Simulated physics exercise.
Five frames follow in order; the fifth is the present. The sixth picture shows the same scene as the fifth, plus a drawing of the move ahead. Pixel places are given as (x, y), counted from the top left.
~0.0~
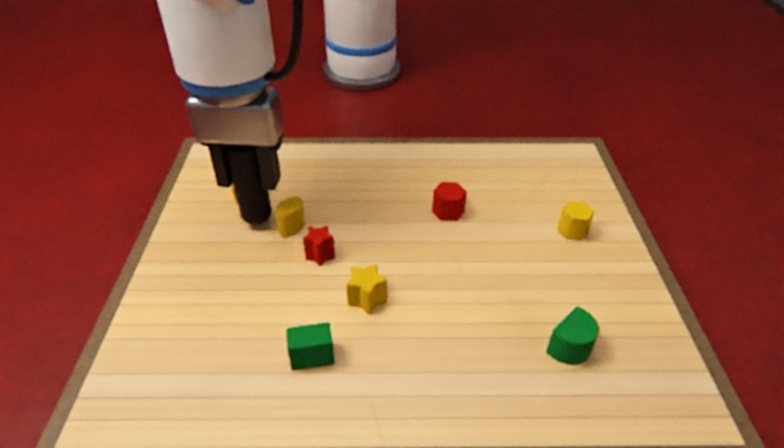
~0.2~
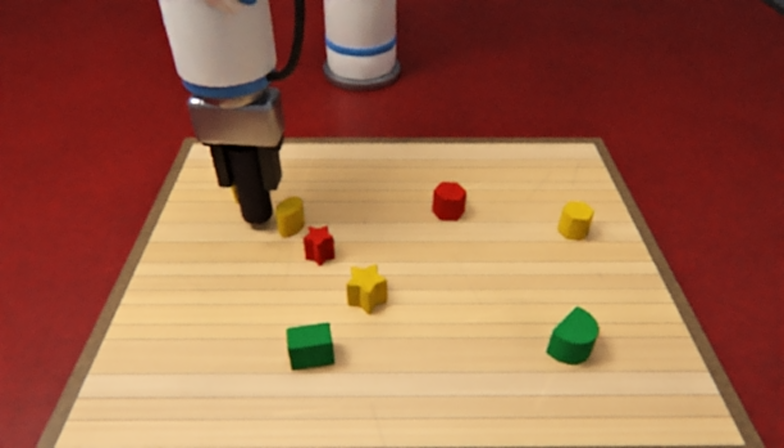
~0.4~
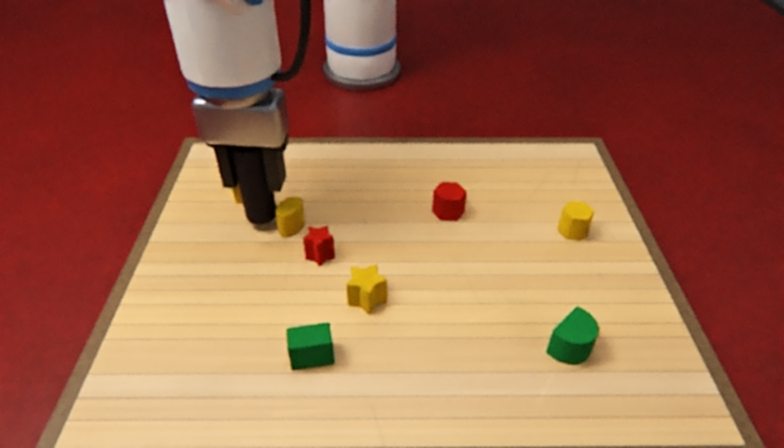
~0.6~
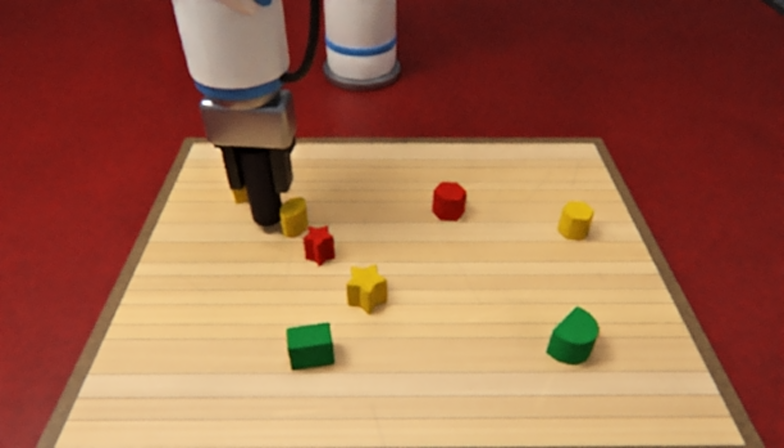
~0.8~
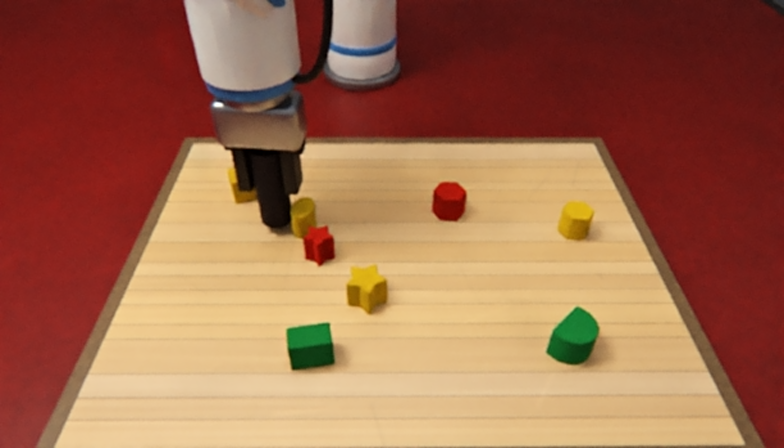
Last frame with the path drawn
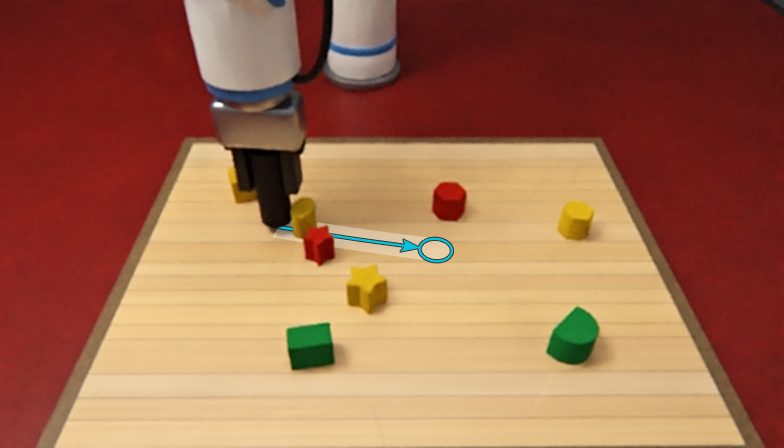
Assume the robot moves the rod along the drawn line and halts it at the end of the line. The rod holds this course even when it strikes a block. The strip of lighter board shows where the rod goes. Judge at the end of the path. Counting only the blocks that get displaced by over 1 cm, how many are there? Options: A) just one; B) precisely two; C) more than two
Letter A.
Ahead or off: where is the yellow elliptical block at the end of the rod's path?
Once the path is finished, the yellow elliptical block lies beside or behind the rod.
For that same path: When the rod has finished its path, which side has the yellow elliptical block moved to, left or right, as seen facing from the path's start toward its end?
The answer is left.
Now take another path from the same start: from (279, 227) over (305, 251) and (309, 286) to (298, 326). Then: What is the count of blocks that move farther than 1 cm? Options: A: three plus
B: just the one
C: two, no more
It's C.
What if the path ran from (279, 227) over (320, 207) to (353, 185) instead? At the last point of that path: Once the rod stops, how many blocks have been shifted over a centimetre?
Total: One.
Path on the board, straight from (279, 227) to (436, 250).
The first path, step by step. One third of the way, rod at (329, 227); yellow elliptical block at (354, 206), turned 60° anticlockwise.
Two thirds of the way, rod at (382, 235); yellow elliptical block at (377, 202), turned 100° anticlockwise.
At the end, rod at (436, 242); yellow elliptical block at (377, 202), turned 100° anticlockwise; red star in place.
